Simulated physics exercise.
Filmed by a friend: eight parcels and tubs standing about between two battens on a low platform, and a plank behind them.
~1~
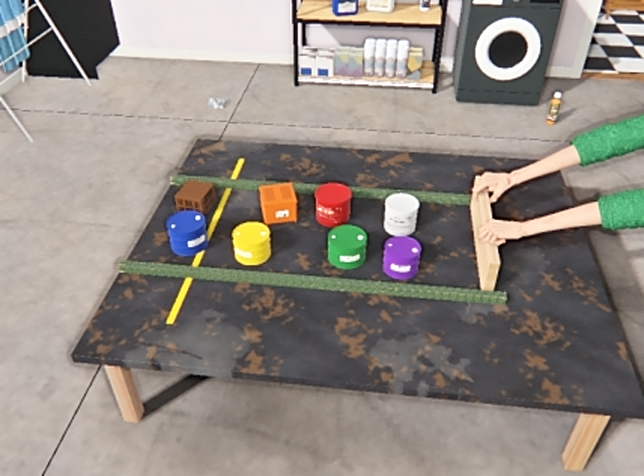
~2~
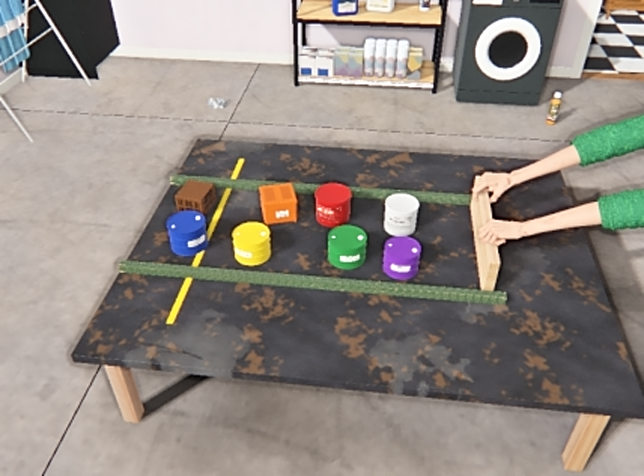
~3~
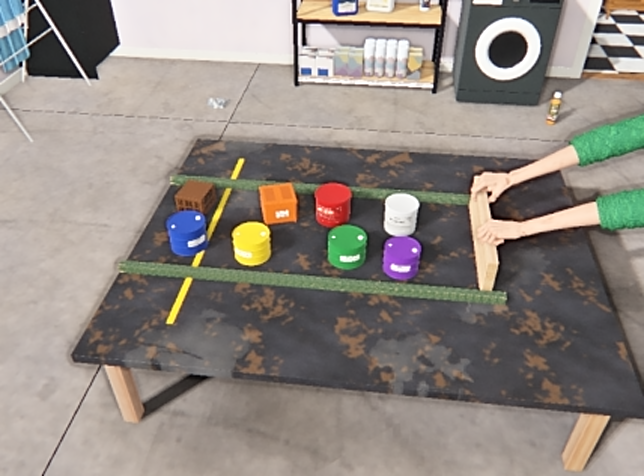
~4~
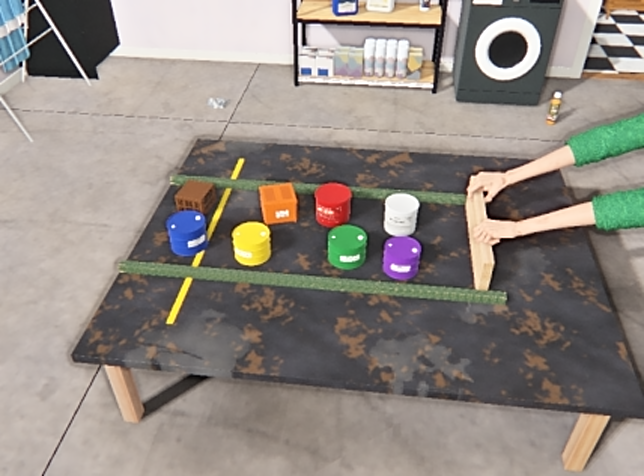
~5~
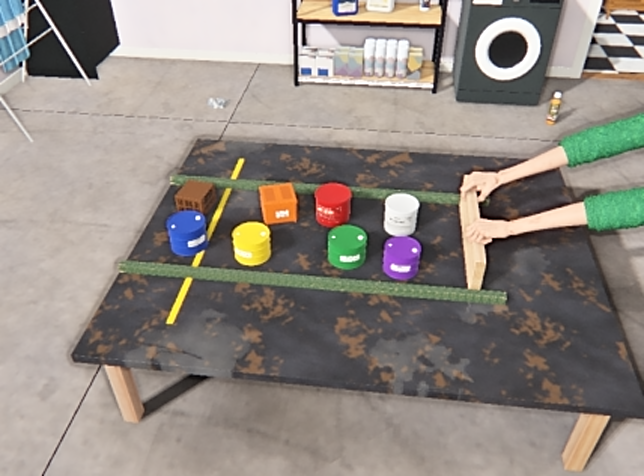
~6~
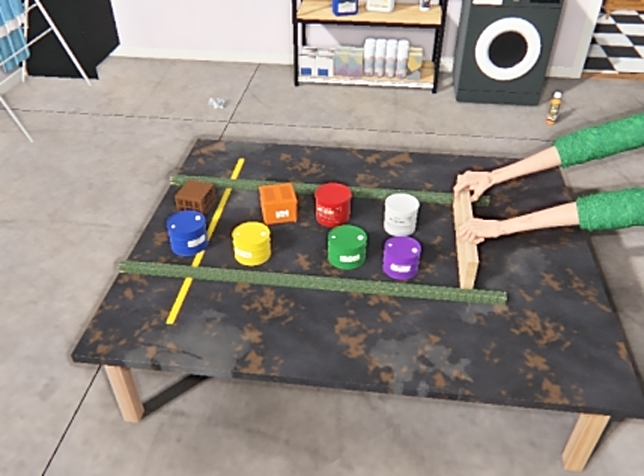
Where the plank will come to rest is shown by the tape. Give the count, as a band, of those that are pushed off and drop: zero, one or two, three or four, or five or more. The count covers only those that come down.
Those that drop number one or two.
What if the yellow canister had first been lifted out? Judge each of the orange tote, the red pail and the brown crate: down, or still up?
Orange tote stays put; red pail stays put; brown crate drops.
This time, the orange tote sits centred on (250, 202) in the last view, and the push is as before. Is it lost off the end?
Put there, it simply holds its spot.
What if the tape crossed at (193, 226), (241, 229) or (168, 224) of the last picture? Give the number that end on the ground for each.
4, 0, 4.
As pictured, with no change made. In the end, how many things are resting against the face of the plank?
The count in contact is 3.
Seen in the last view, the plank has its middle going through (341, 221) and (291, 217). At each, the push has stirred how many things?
The number moved is 5 and then 6.
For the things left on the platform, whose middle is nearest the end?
Orange tote.
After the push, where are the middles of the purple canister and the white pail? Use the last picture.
The first near (179, 247), the second near (200, 204).
Early on, none off yet; brown crate at rest near (196, 198); blue canister at rest near (188, 233); yellow canister at rest near (252, 244).
Finally, the number that fall off is one or two; lost, blue canister and brown crate.
